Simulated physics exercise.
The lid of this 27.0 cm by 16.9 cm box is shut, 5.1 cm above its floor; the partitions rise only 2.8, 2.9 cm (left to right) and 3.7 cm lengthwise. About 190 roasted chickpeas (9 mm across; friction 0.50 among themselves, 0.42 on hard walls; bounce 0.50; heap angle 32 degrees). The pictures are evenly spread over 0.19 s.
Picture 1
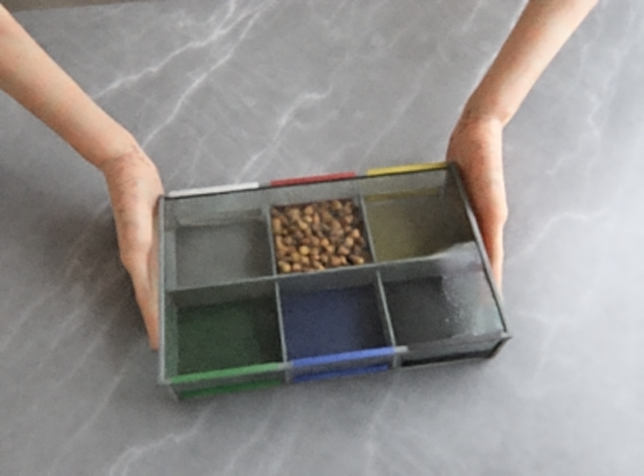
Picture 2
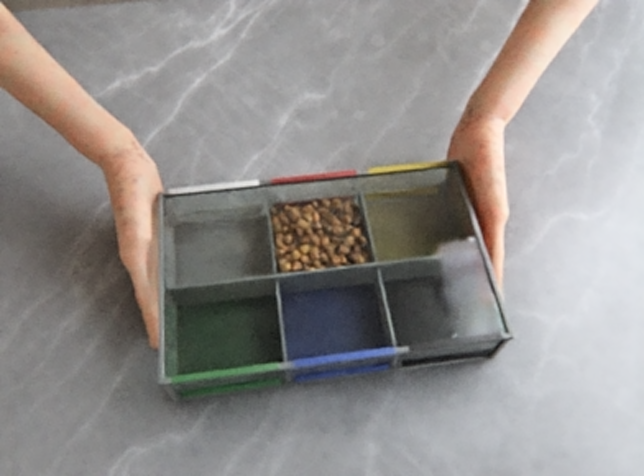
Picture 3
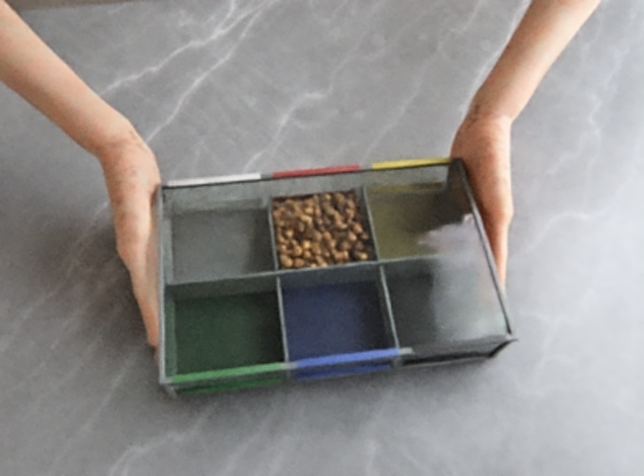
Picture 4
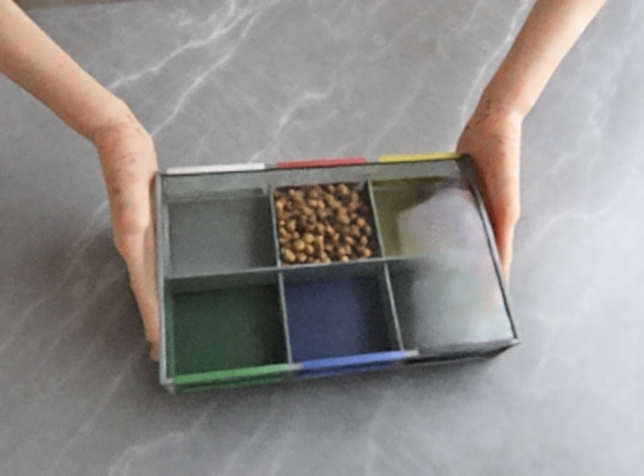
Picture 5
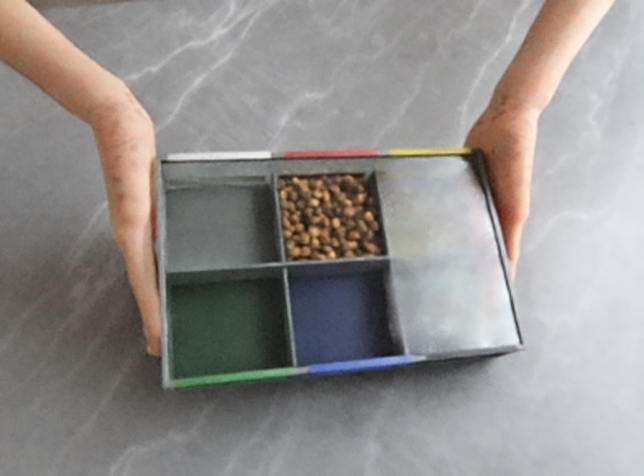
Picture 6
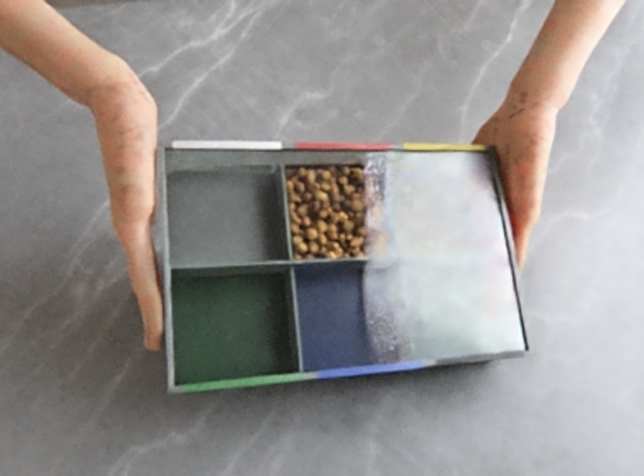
To begin with, two hands hold a closed, clear-lidded box with six compartments on a grey marbled surface, small brown chickpeas filling the one marked red. The hands gradually tilt the box toward the front right, while a pale reflection spreads across the lid's right side and the chickpeas stay in their compartment.
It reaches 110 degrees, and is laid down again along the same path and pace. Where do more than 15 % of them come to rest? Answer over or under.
Red compartment: Over; blue compartment: Under; green compartment: Under; yellow compartment: Under; white compartment: Under; black compartment: Over.
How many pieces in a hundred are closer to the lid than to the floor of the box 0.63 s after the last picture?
About 70 per cent.
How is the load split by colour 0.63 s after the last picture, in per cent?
Red 70; blue 5; green 0; yellow 5; white 0; black 20.
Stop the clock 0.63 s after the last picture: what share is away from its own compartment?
Roughly 30 per cent.
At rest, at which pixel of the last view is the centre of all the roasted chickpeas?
Around (369, 273).
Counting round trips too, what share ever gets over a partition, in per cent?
Some 45 per cent.
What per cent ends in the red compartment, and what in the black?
Red 55, black 40.
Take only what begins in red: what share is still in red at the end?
Some 50 per cent.
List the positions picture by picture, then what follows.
The first frame shows box tilt 0 degrees, front corners at (164, 380) and (507, 333); red 100 %.
The second frame shows box tilt 1 degrees, front corners at (164, 380) and (508, 334).
The third frame shows box tilt 4 degrees, front corners at (165, 379) and (511, 336), lowest corner right front.
The fourth frame shows box tilt 9 degrees, front corners at (166, 379) and (516, 340), lowest corner right front.
The fifth frame shows box tilt 15 degrees, front corners at (169, 382) and (521, 345), lowest corner right front.
The sixth frame shows box tilt 21 degrees, front corners at (174, 387) and (527, 351), lowest corner right front; red 100 %.
Then, 0.63 s after the last picture, tilt 110 degrees; red 70 %, blue 5 %, yellow 5 %, black 20 %.
Then, 1.05 s after the last picture, tilt 47 degrees; red 55 %, yellow 5 %, black 40 %.
Then, 1.55 s after the last picture, tilt 0 degrees; red 55 %, yellow 5 %, black 40 %.
In the end, red 55 %, blue 0 %, green 0 %, yellow 5 %, white 0 %, black 40 %.
